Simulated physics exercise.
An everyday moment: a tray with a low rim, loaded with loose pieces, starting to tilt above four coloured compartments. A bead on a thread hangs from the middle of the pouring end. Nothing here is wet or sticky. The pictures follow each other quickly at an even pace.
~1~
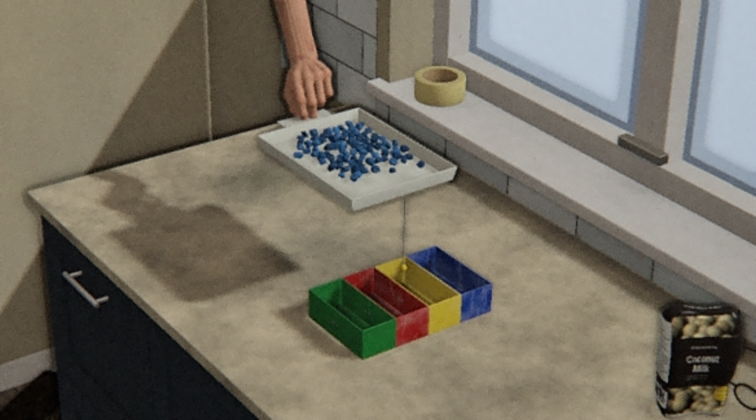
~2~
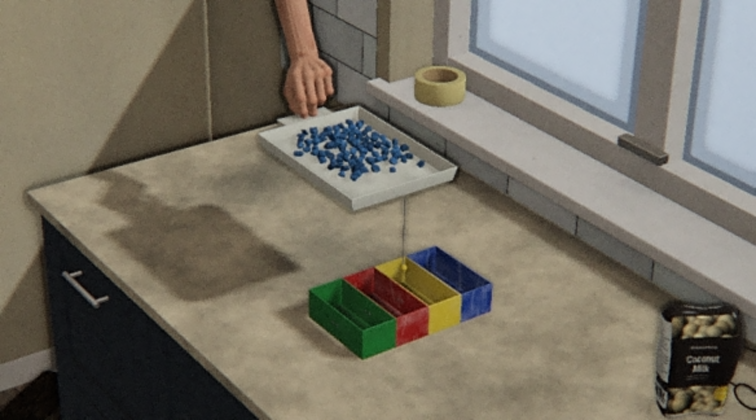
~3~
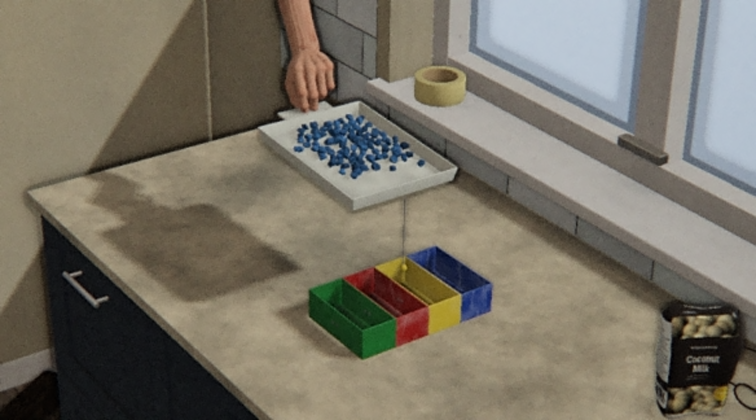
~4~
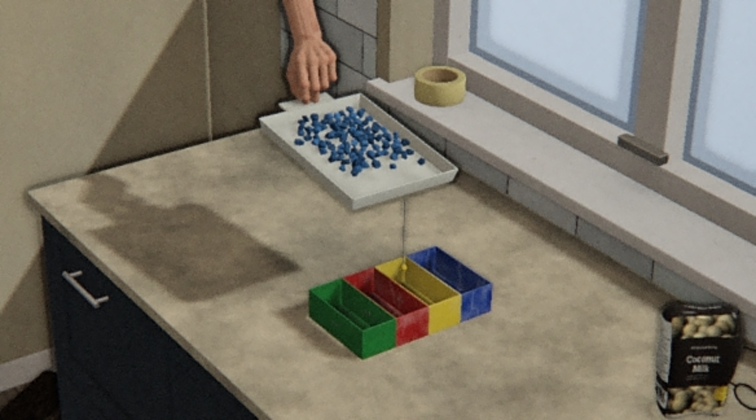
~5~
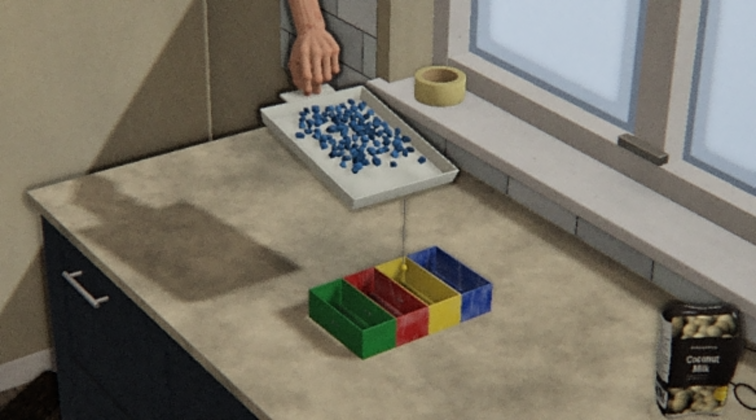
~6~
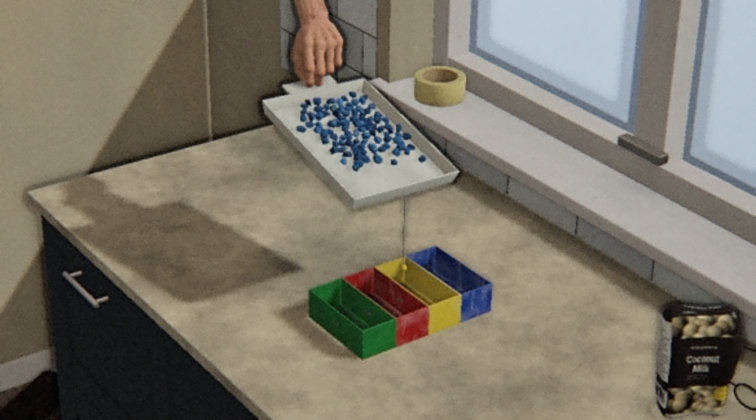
A hand slowly tilts a white tray of blue stones above four coloured compartments.
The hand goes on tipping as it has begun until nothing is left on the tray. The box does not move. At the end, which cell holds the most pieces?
The blue one ends fullest.
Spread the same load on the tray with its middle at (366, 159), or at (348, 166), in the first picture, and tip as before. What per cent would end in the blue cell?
First some 50, then 40 per cent.
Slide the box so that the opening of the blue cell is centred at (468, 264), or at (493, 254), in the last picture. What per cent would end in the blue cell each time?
About 30 and 0 per cent.
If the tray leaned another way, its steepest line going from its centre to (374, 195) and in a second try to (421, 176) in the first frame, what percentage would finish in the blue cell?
In turn 0 and 70 in a hundred.
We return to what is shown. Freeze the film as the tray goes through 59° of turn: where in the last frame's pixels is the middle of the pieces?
Roughly at (423, 176).
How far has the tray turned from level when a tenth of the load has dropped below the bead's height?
Around 70° of tilt.
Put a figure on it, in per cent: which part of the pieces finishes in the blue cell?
Some 50 per cent.
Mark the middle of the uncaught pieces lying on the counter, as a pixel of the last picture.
Roughly at (515, 316).
Shortly afterwards, tray tipped steeply; the bulk on the tray; a little falling or outside the box.
Next, tray tipped right over; near a third on the tray; near a quarter in the blue cell; a little in the yellow cell; only a few in the red cell; near a quarter falling or outside the box.
Some moments later, tray tipped past a quarter turn; near half in the blue cell; near a quarter in the yellow cell; a little in the red cell; near a quarter falling or outside the box.
In the end, tray tipped past a quarter turn; near half in the blue cell; near a quarter in the yellow cell; a little in the red cell; none at all in the green cell; near a quarter outside the box.
